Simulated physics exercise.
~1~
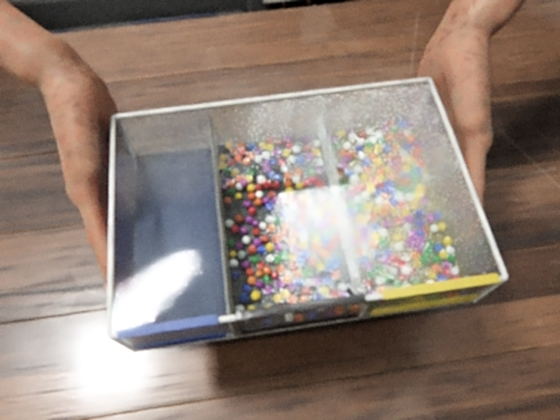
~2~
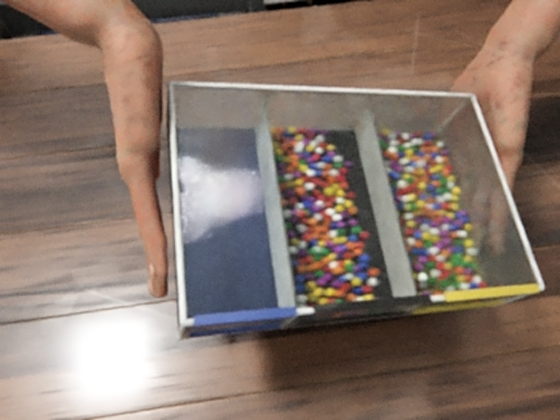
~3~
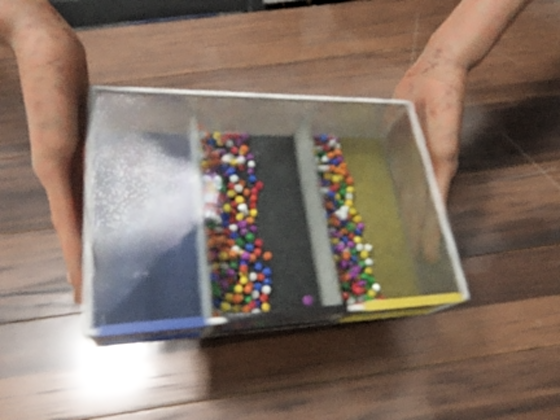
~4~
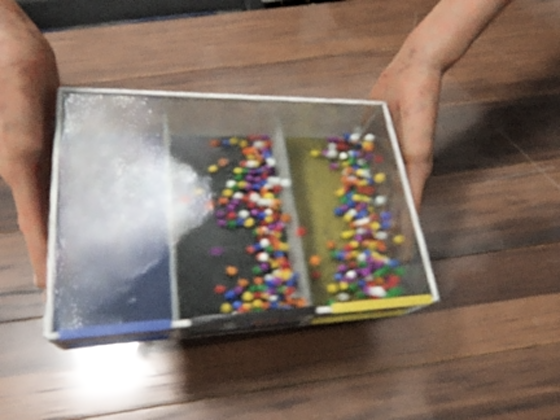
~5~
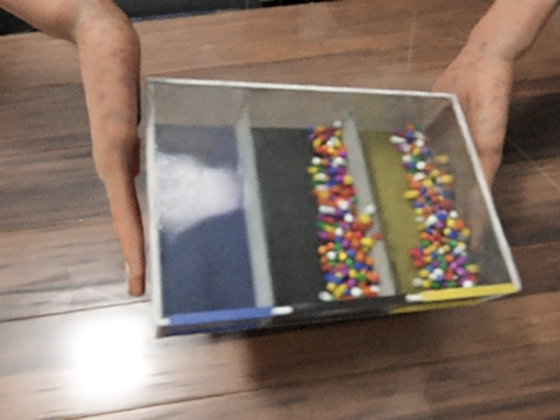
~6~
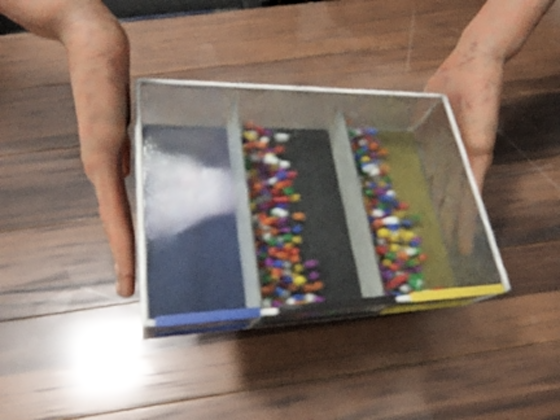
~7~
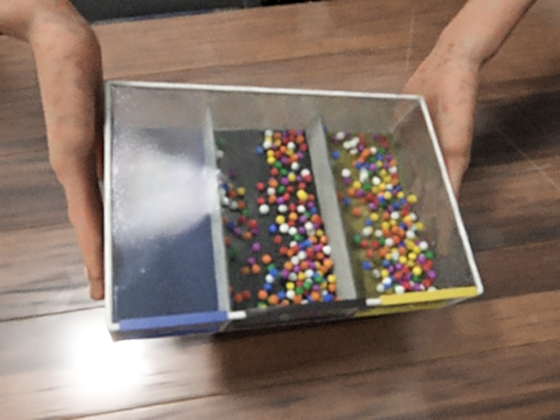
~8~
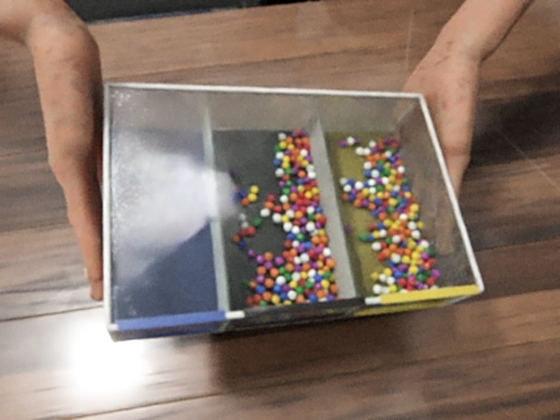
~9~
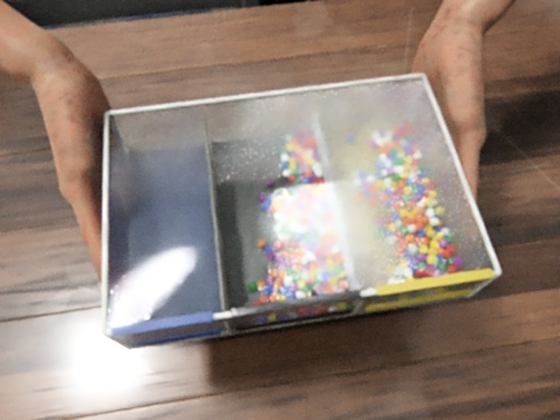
Two hands hold a clear-topped box by its left and right sides above a brown wooden table, seen from above by a slightly swaying camera. Two dividing walls split it into a blue compartment on the left, a black one in the middle and a yellow one on the right, with many small multicoloured beads in the latter two. The hands tilt the box and move it right, left and right again, and the beads slide from side to side. The movement grows smaller and the box returns level, its beads shared between black and yellow, with blue empty.
